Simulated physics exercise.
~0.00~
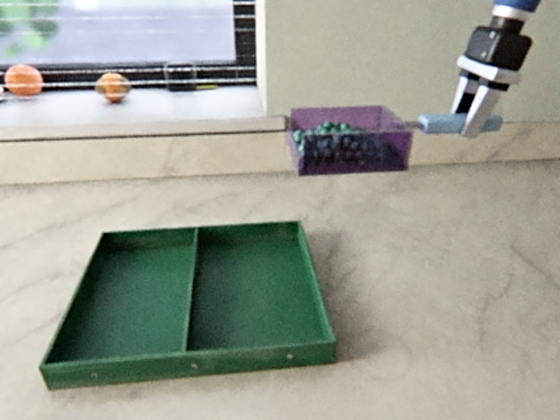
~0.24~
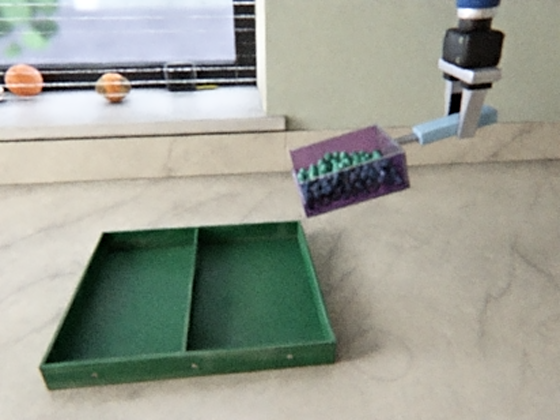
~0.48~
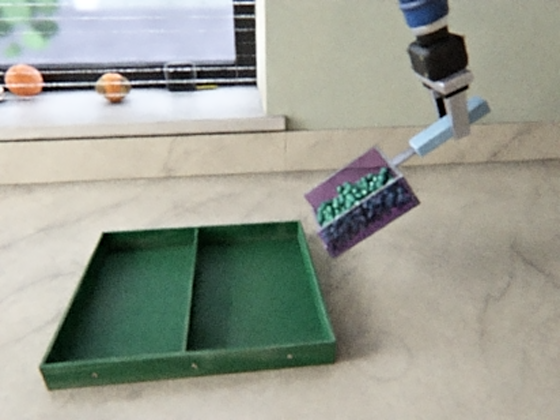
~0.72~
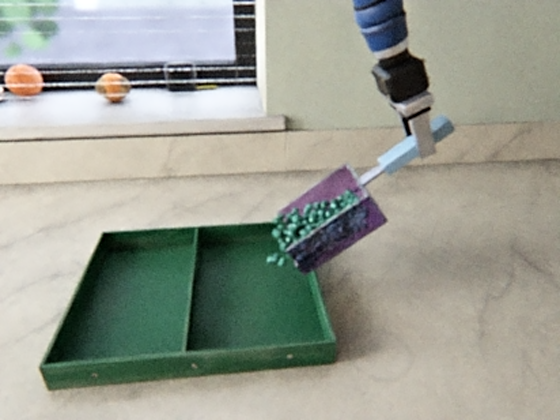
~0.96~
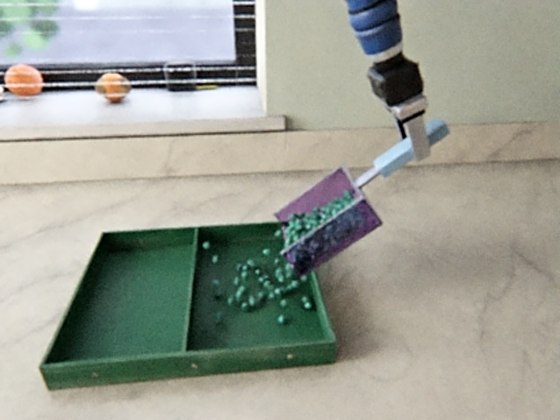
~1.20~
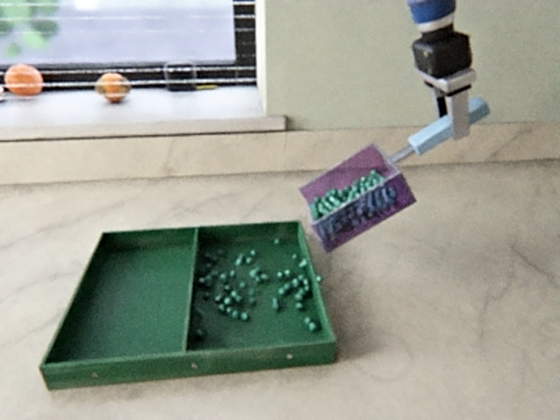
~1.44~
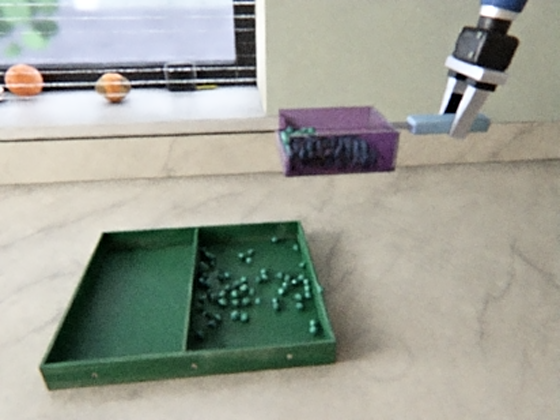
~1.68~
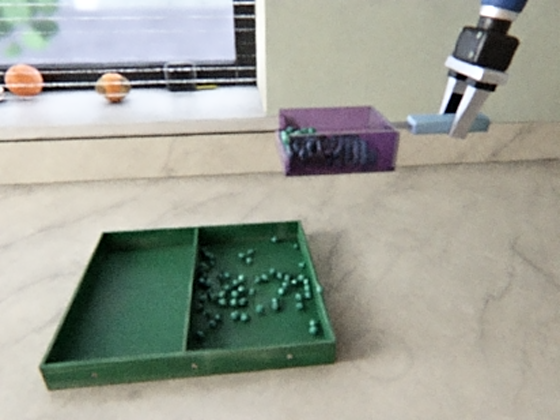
A robot arm with a blue and black wrist holds a clear purple box of small green and dark beads above a pale marbled counter, seen from the front and slightly above. Below to the left sits a green tray split by a divider, with a window and round orange objects on the sill behind. The arm lowers the box and tips it steeply down to the left, then moves it over the tray's right edge. Beads spill into the right compartment and scatter. The arm then lifts and levels the box, which still holds many beads, while the left compartment stays empty.
